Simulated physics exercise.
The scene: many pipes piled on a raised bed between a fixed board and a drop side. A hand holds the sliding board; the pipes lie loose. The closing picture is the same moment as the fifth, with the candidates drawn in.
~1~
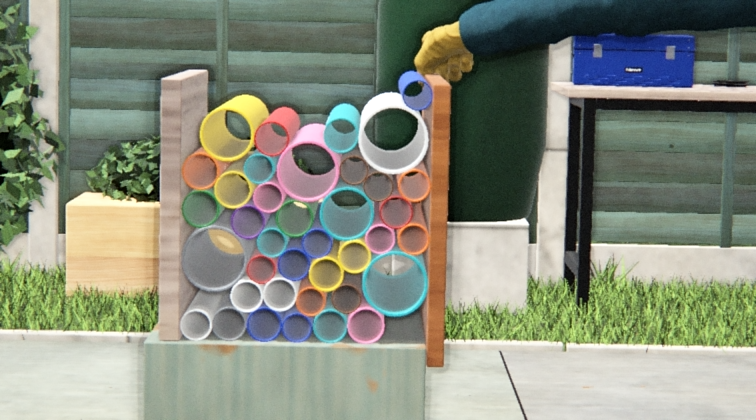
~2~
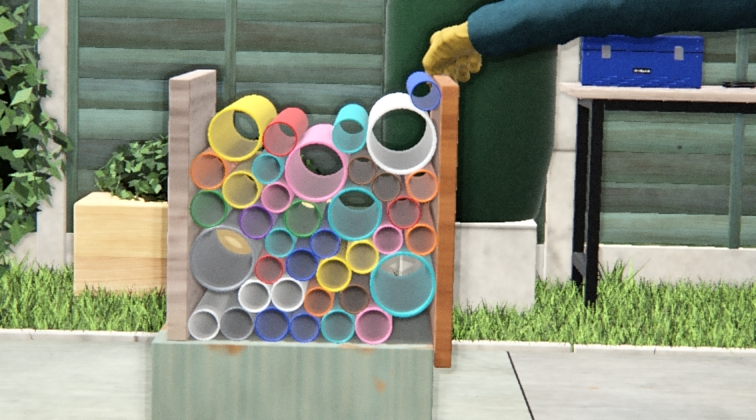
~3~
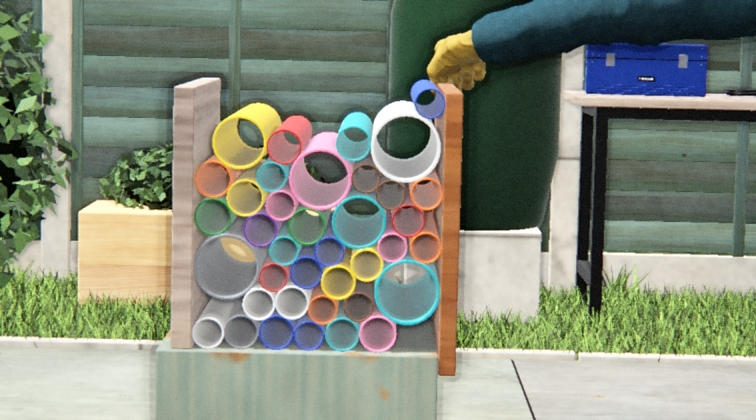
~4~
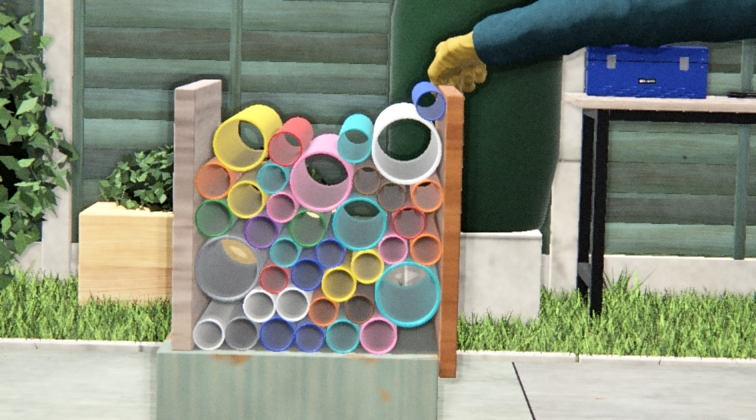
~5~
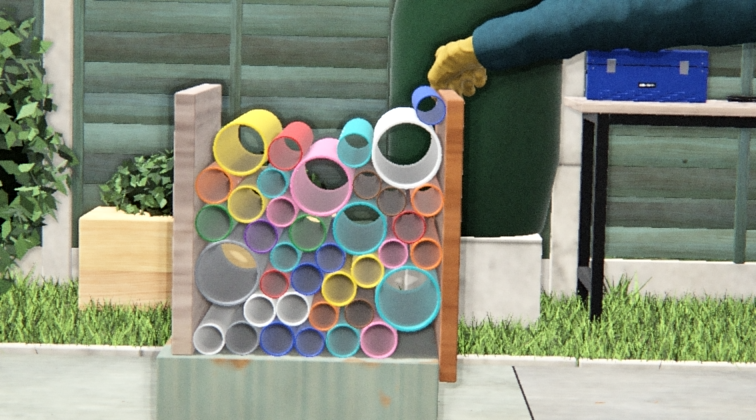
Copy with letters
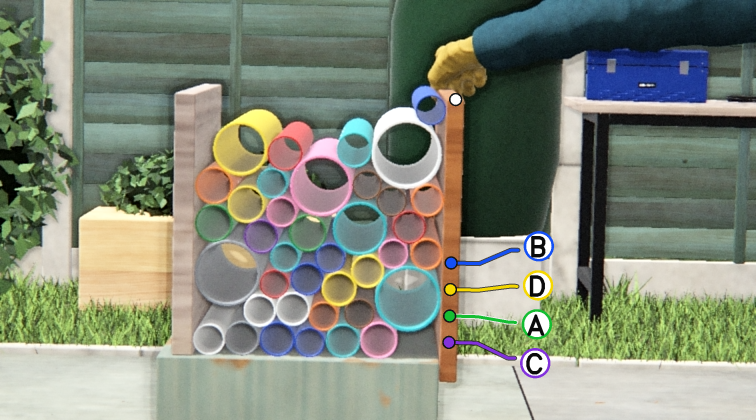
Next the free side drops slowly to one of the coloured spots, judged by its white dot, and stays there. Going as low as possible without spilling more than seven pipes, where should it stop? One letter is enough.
Lower it to B and no more.
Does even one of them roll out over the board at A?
Yes, at A.
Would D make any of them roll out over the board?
Yes, at D.
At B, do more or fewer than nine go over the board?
Fewer than nine.
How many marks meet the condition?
One of them.
On the marked copy, A at (450, 316); B at (451, 263); C at (449, 343); D at (450, 290); the white dot at (456, 100).
Taking B. A third of the way, top of the board (444, 170).
Two thirds of the way, top of the board (442, 251).
When it is over, top of the board (442, 262), three out over the board.
As for the rest, A eight out over the board; C more than seven out over the board; D eight out over the board.
